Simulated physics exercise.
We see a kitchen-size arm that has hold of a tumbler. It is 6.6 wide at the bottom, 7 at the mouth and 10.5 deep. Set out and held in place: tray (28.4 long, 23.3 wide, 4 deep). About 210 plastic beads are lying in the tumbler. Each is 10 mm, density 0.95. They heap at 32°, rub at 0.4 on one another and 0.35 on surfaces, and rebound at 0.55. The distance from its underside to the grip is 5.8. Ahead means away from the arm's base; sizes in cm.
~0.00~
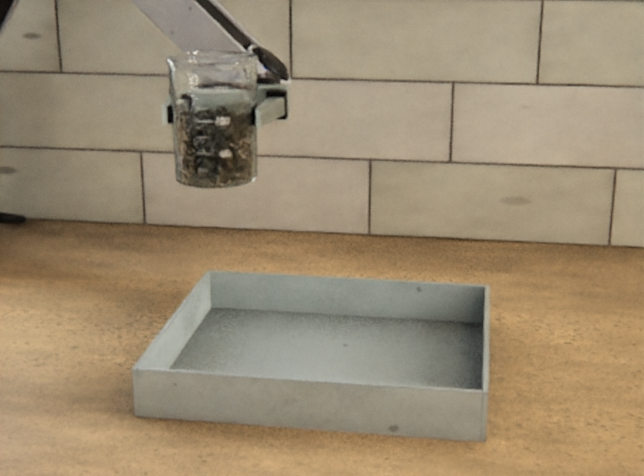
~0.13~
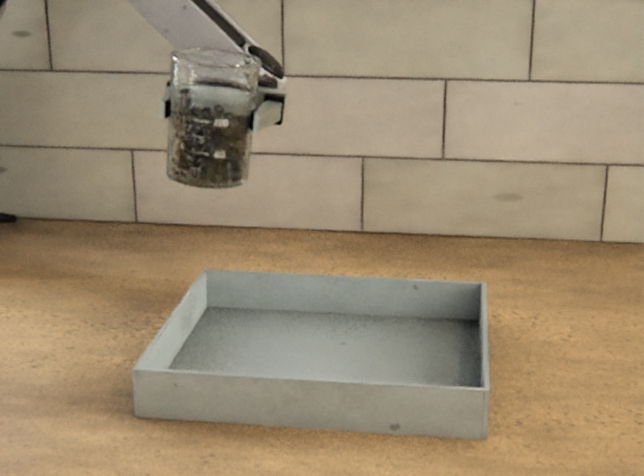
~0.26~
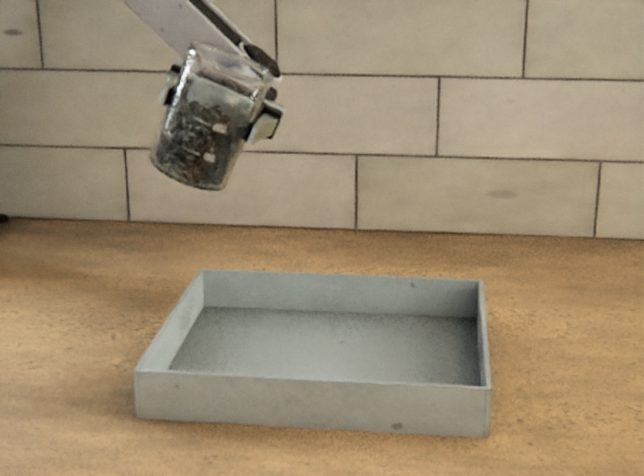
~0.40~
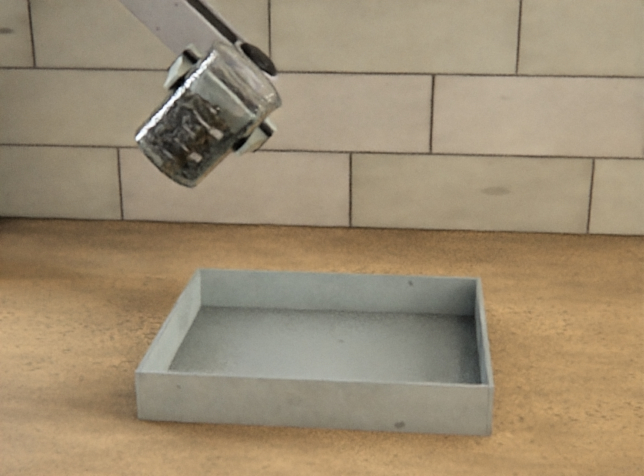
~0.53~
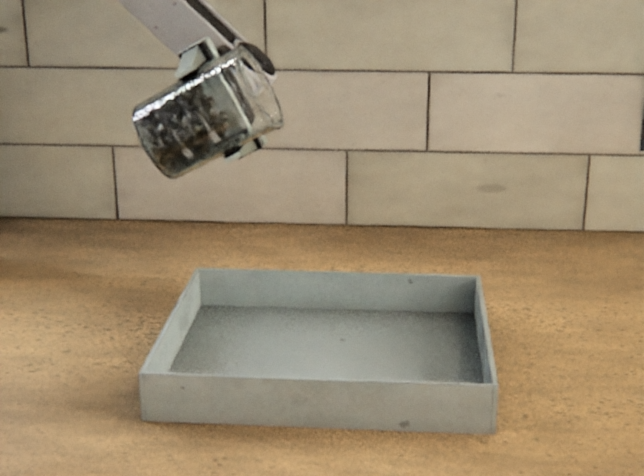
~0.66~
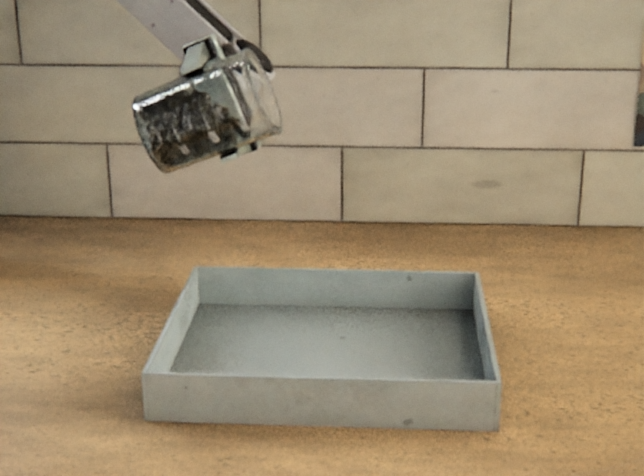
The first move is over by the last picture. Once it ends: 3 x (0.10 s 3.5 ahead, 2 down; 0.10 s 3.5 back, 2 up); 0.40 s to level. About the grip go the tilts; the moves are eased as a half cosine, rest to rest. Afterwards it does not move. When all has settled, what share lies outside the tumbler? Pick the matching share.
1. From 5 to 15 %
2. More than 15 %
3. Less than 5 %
(1) From 5 to 15 %.
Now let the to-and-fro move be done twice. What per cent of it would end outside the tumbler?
About 5 per cent in that case.
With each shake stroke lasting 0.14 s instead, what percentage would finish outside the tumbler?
That change gives some 0 percent.
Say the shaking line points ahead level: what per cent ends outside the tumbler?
Some 30 in a hundred.
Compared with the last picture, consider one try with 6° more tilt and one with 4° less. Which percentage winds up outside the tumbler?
I'd expect close to 20 and then 5 per cent.
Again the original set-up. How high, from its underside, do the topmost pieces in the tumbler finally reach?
Around 7.0 centimetres above the underside.
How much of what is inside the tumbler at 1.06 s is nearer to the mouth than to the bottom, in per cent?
40 per cent.
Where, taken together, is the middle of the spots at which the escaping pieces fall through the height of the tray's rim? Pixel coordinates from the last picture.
I'd put it somewhere near (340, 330).
After 1.06 s, tilted 68° forward, highest piece 25 above the table; 200 in the tumbler, 3 in the tray, 5 in flight or on a rim.
After 1.46 s, tilted 34° forward, highest piece 26 above the table; 190 in the tumbler, 14 in the tray, 4 in flight or on a rim.
After 1.86 s, level, highest piece 25 above the table; 190 in the tumbler, 18 in the tray.
After 2.91 s, level, highest piece 25 above the table; 190 in the tumbler, 18 in the tray.
At rest, 190 in the tumbler, 18 in the tray. That is 9 % outside the tumbler.
